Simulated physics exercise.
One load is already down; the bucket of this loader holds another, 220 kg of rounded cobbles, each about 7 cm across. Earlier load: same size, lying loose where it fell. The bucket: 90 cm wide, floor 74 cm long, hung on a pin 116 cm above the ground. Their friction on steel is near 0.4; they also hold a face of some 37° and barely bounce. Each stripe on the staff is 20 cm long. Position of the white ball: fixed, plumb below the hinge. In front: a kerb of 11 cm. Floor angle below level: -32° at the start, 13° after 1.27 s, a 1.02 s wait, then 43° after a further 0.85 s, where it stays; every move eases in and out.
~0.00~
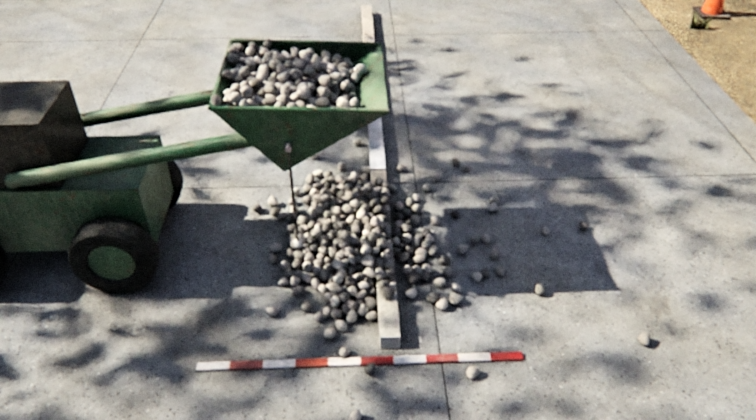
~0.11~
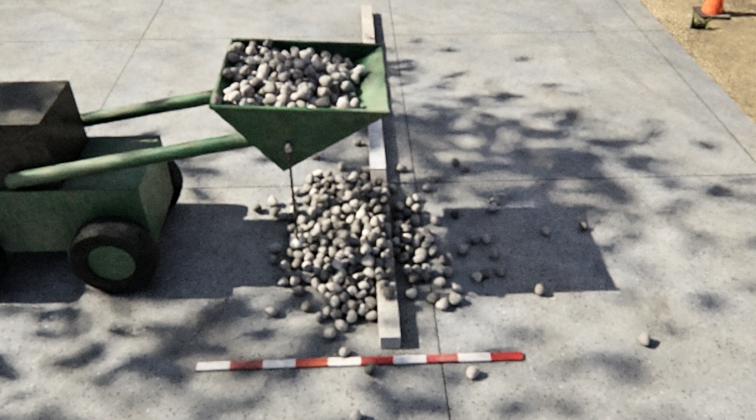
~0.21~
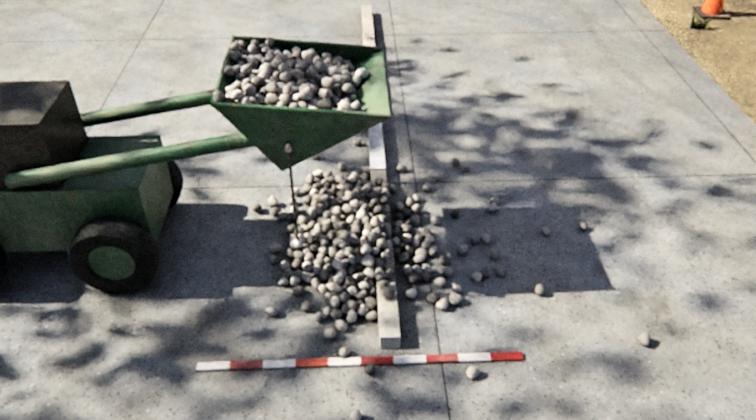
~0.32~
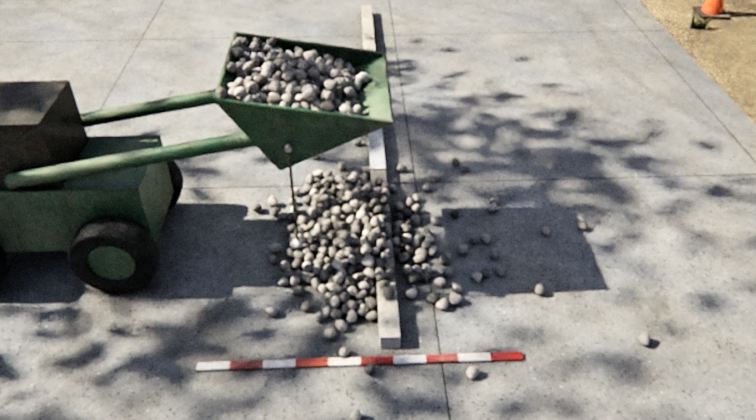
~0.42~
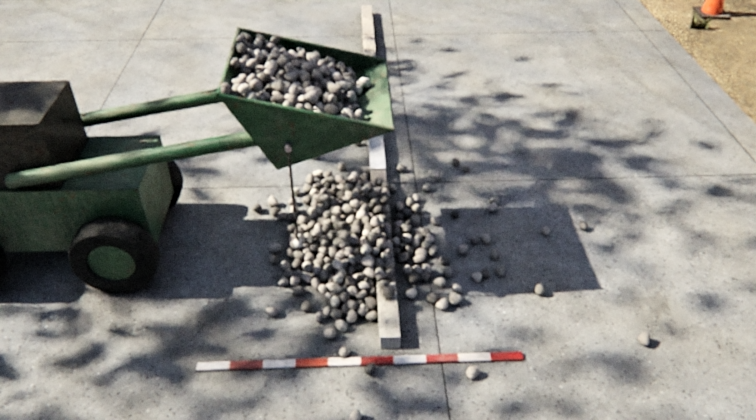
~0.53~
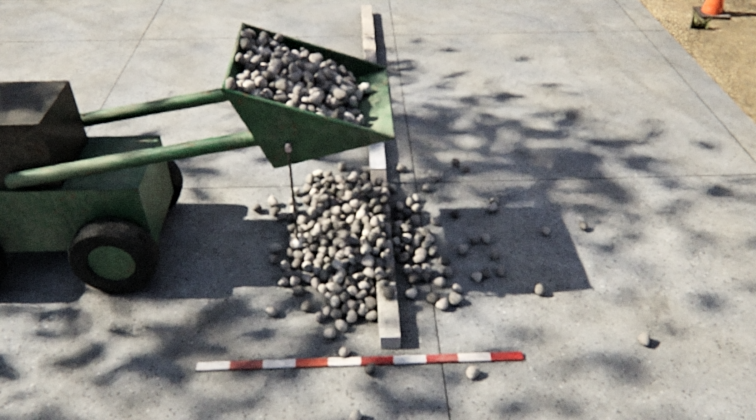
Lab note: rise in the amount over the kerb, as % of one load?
Approximately 90 %.
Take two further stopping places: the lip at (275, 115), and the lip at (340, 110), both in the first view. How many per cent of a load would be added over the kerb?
Around 0 percent, then around 45 percent.
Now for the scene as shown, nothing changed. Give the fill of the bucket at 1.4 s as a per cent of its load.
It holds some 100 percent.
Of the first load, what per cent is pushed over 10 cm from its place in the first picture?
Close to 5 in a hundred of them.
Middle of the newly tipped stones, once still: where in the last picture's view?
Middle: Approx. (422, 227) px.
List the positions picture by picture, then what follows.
In the first picture, the bucket is at -32°, its lip at (389, 111); the top of the load is at (256, 56). The earlier load is highest near (363, 214), 23 cm above ground level, 85 % on this side of the kerb, 15 % over the kerb.
In the second picture, the bucket is at -31°, its lip at (389, 113); the top of the load is at (256, 56); the stones move at 0.1 m/s on average.
In the third picture, lip at (391, 117), floor tilted -29°, highest stones at (256, 52); the stones move at 0.1 m/s on average.
In the fourth picture, the bucket is at -25°, its lip at (392, 122); the top of the load is at (255, 49); the stones move at 0.1 m/s on average.
In the fifth picture, the bucket is at -20°, its lip at (393, 130); the top of the load is at (250, 46); the stones move at 0.2 m/s on average.
In the sixth picture, lip at (394, 138), floor tilted -15°, highest stones at (253, 43); the stones move at 0.2 m/s on average.
After 0.9 s the floor is at 6°; in per cent of one load, 100 in the bucket, 85 on this side of the kerb, 15 over the kerb; the foremost stones are at (535, 249).
After 1.4 s the floor is at 13°; in per cent of one load, 98 in the bucket, 87 on this side of the kerb, 15 over the kerb; the foremost stones are at (535, 249).
After 3.6 s the floor is at 43°; in per cent of one load, 0 in the bucket, 95 on this side of the kerb, 105 over the kerb; the foremost stones are at (572, 246).
After 6.0 s the floor is at 43°; in per cent of one load, 0 in the bucket, 95 on this side of the kerb, 105 over the kerb; the foremost stones are at (572, 246). Net gain over the kerb, 90.
